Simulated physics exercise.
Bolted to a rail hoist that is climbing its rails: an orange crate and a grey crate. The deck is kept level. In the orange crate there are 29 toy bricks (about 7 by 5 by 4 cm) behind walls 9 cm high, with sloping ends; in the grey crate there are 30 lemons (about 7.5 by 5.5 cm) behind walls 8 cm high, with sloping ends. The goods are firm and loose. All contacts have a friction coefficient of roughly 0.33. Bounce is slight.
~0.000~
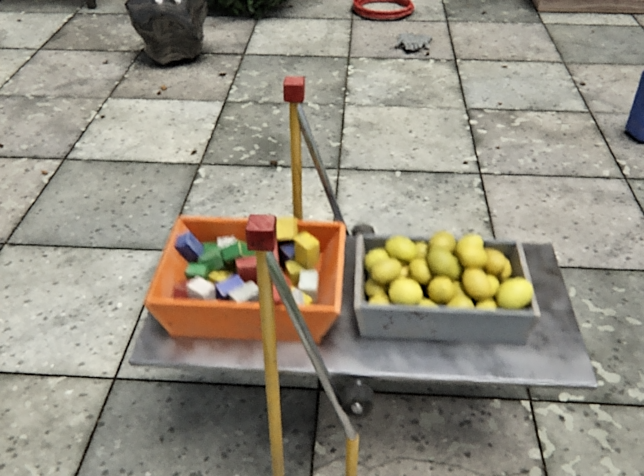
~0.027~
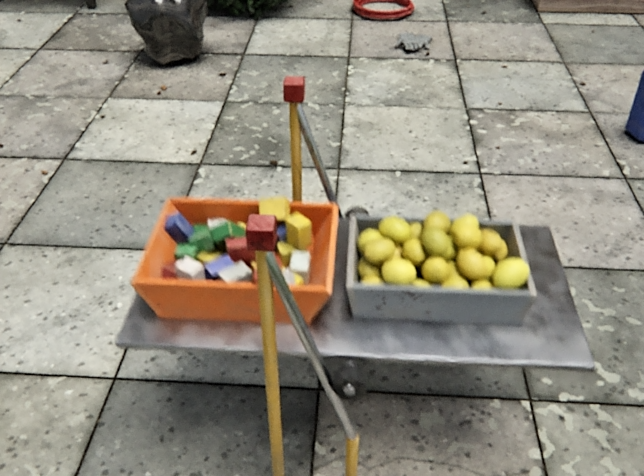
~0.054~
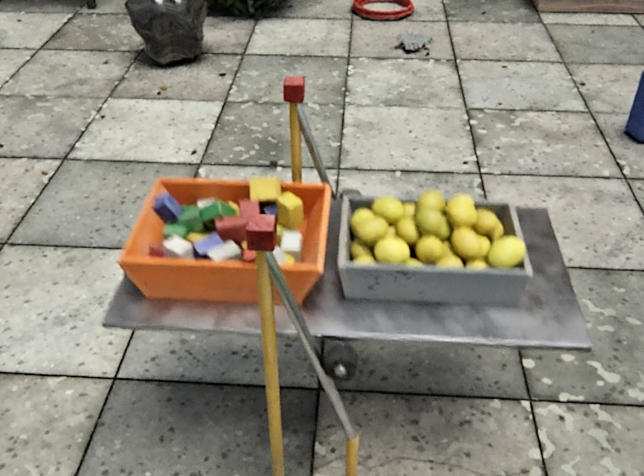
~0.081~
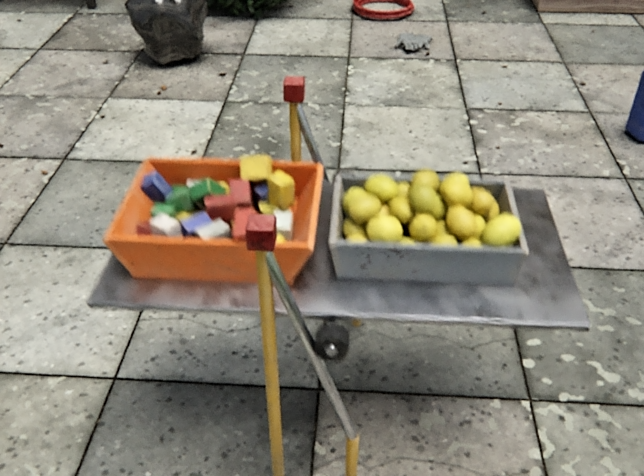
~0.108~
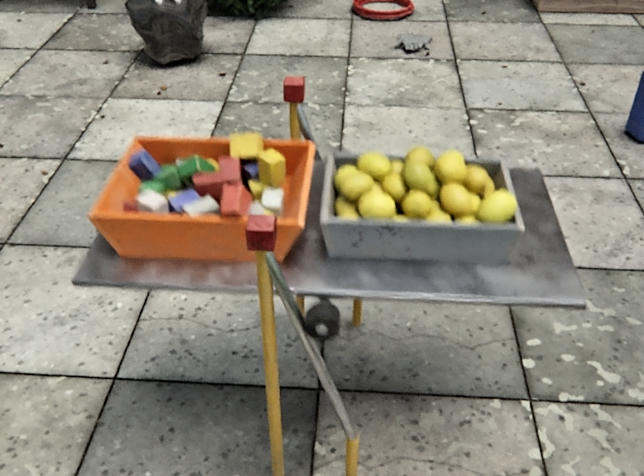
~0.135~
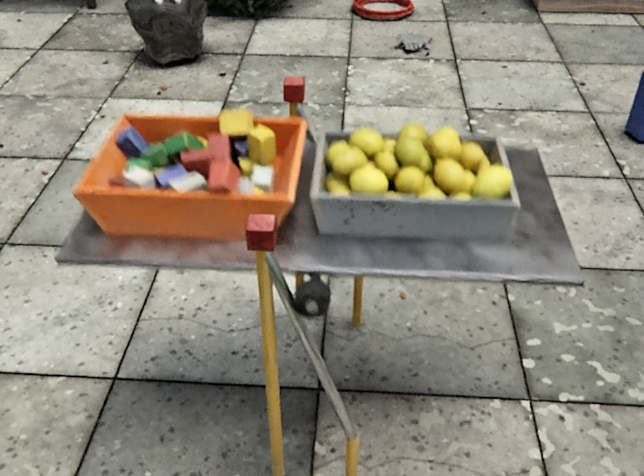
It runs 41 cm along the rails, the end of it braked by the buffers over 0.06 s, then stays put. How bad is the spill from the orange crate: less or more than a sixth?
The orange crate loses more than a sixth of its toy bricks.
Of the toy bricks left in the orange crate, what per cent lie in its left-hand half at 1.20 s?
Roughly 100 in a hundred.
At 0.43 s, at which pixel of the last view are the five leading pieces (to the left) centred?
At about (20, 64).
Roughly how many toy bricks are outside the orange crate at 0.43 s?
Some 10 by then.
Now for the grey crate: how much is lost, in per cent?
About: Grey crate 50 per cent.
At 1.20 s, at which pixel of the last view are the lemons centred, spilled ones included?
Around (326, 139).
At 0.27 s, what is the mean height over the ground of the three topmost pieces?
Roughly 104 cm.
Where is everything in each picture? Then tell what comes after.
In the first picture (we follow the rim corner now nearest the camera), orange crate at (335, 309); grey crate at (534, 313); 0 cm up the rails; nothing out yet.
Orange crate at (326, 289); grey crate at (531, 293); 6 cm up the rails, in the second picture.
Orange crate at (317, 267); grey crate at (527, 272); 12 cm up the rails, in the third picture.
Orange crate at (308, 245); grey crate at (522, 250); 19 cm up the rails, in the fourth picture.
Orange crate at (298, 222); grey crate at (518, 227); 25 cm up the rails, in the fifth picture.
Orange crate at (287, 197); grey crate at (513, 202); 31 cm up the rails; nothing out yet, in the sixth picture.
After 0.15 s, it meets the buffers.
After 0.27 s, 1 of 29 out of the orange crate and 1 of 30 out of the grey crate.
After 0.43 s, 10 of 29 out of the orange crate and 6 of 30 out of the grey crate.
After 0.65 s, 19 of 29 out of the orange crate and 13 of 30 out of the grey crate.
Final count (at 1.20 s), 20 of 29 out of the orange crate and 15 of 30 out of the grey crate. Asked share, 20 of 29, 69 per cent.
